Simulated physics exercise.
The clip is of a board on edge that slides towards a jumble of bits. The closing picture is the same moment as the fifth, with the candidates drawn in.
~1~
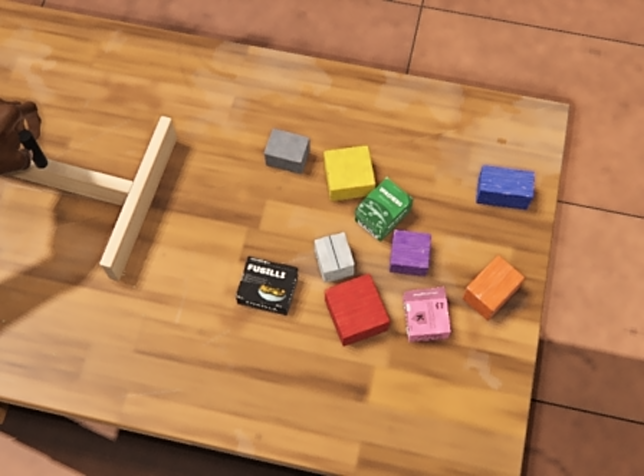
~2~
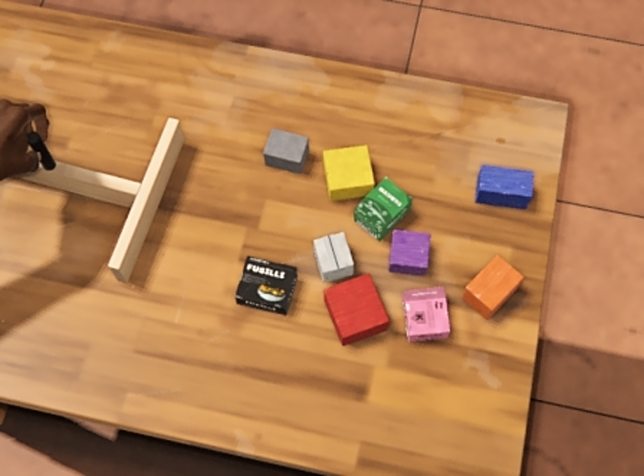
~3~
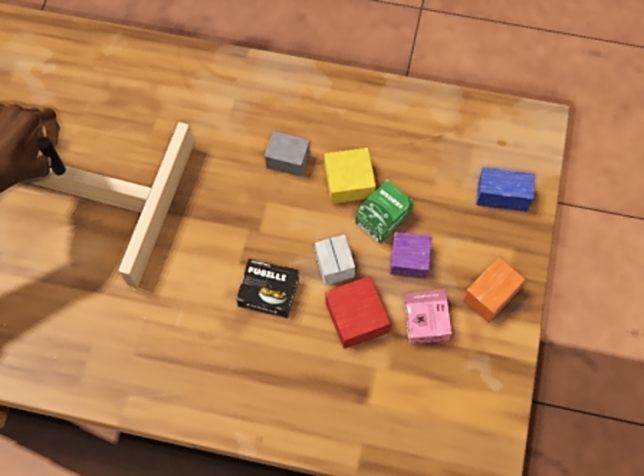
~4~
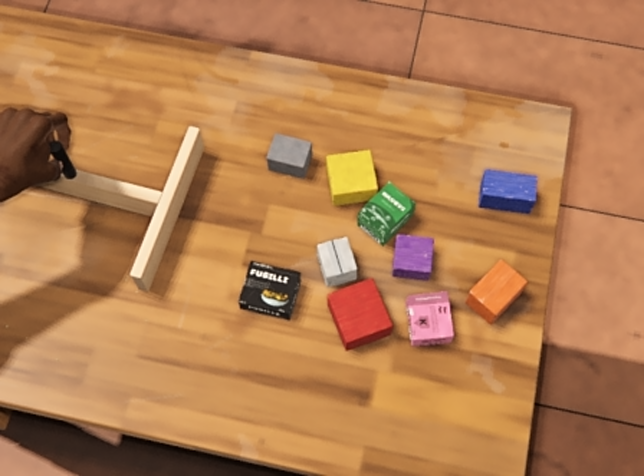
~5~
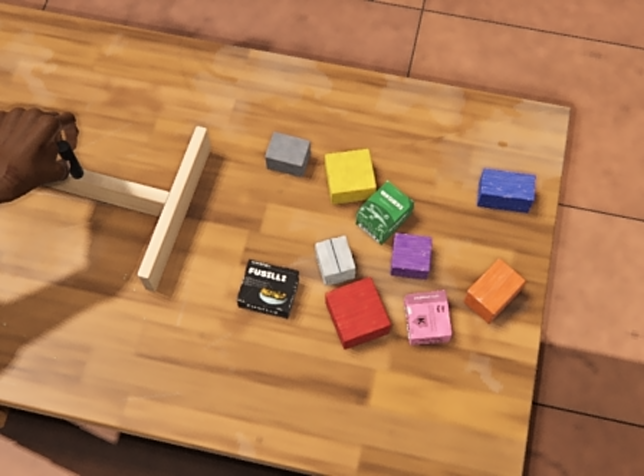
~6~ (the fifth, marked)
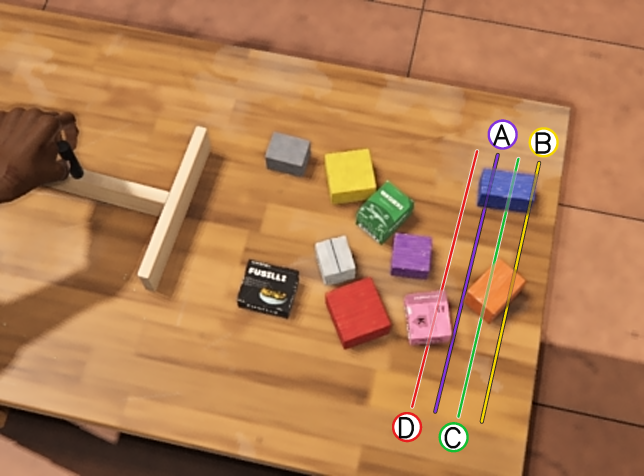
A hand slides an upright wooden board slightly right across a table, near a still cluster of coloured blocks and small boxes.
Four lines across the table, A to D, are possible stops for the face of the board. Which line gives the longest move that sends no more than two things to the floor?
Up to line A.
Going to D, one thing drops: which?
The pink box goes over.
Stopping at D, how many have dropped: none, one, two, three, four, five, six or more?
By then, one.
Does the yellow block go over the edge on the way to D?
No.
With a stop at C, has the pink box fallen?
Yes.
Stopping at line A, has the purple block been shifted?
Yes.
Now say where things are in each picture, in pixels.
The first frame shows blue block (505, 187); pink box (427, 315); grey block (288, 152).
The second frame shows board (145, 190); white box (333, 257).
The third frame shows board (155, 195); red block (358, 312).
The fourth frame shows board (166, 199); green box (386, 214).
The fifth frame shows board (173, 199); black packet (269, 289); blue block (506, 191); pink box (428, 318).
On the copy, A at (468, 275); B at (512, 284); C at (490, 280); D at (447, 271).
On A. First, board (278, 220); grey block (327, 154); yellow block (368, 174).
Then, board (384, 242); pink box (493, 347); red block (445, 351).
Finally, board (469, 259); orange block over the edge; pink box over the edge; two fallen.
By contrast, B drops four; C drops three; D is within the limit but short.
